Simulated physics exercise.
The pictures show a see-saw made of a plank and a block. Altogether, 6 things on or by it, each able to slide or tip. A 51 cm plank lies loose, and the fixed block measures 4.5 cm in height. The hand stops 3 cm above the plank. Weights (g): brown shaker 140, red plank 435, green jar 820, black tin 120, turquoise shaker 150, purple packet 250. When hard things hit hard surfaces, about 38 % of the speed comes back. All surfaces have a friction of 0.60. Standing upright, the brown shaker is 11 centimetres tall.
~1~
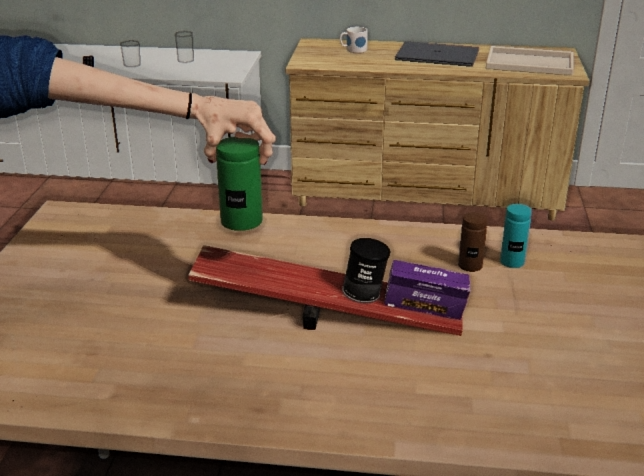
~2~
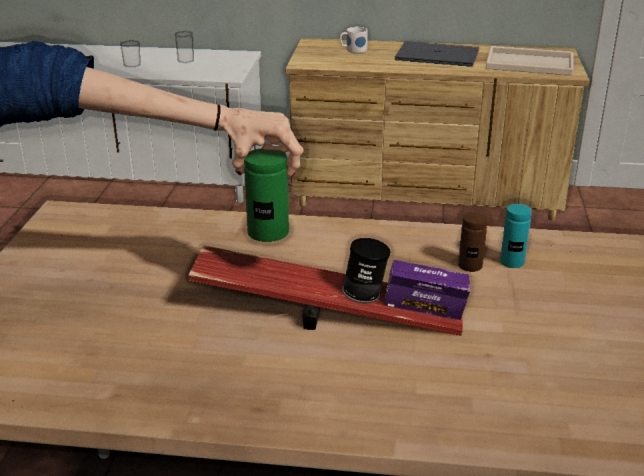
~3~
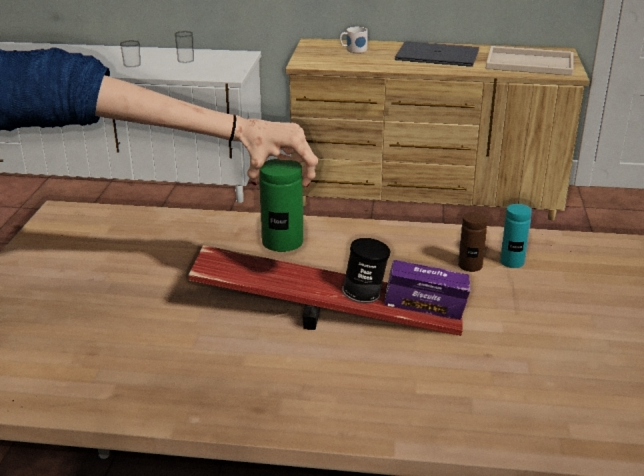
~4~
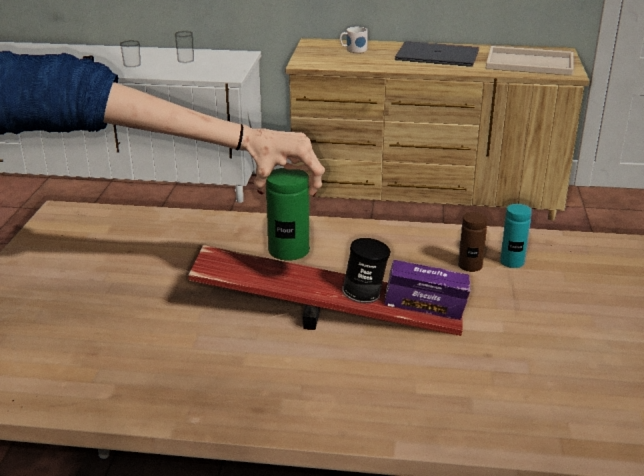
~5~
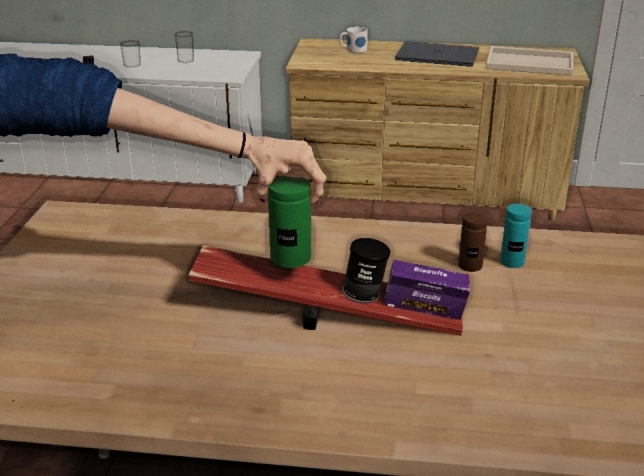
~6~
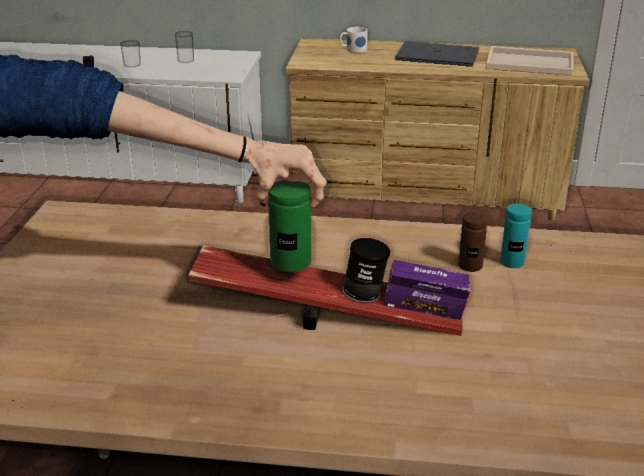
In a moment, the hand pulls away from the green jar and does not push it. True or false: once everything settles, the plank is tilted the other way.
False.
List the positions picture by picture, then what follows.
In the first frame, 12 cm from its drop point; green jar (240, 184); brown shaker (473, 242).
In the second frame, 7 cm from its drop point; green jar (267, 195); black tin (366, 270).
In the third frame, 4 cm from its drop point; green jar (282, 205); purple packet (427, 290).
In the fourth frame, 2 cm from its drop point; green jar (288, 214); red plank (328, 289).
In the fifth frame, 1 cm from its drop point; green jar (290, 222); turquoise shaker (516, 236).
The sixth frame shows held still over the plank; green jar (290, 226); brown shaker (473, 242).
Then, 0.20 s on from there, plank at 7°, leaning as at the start; green jar 4° off upright near (293, 243).
Then, 0.30 s on from there, plank at 5°, leaning as at the start; green jar 13° off upright near (300, 245); purple packet 5° off upright; black tin 5° off upright.
Then, 0.40 s on from there, plank at 8°, leaning as at the start; green jar 8° off upright near (297, 245).
Then, 1.30 s on from there, plank at 9°, leaning as at the start; green jar 9° off upright near (298, 245).
In the end, plank at 9°, leaning as at the start; not toppled but over 4 cm from the start, green jar; the other 5 under 4 cm from the start. At the end, from the last picture's camera, green jar near (298, 245). The plank finishes with the same end low.
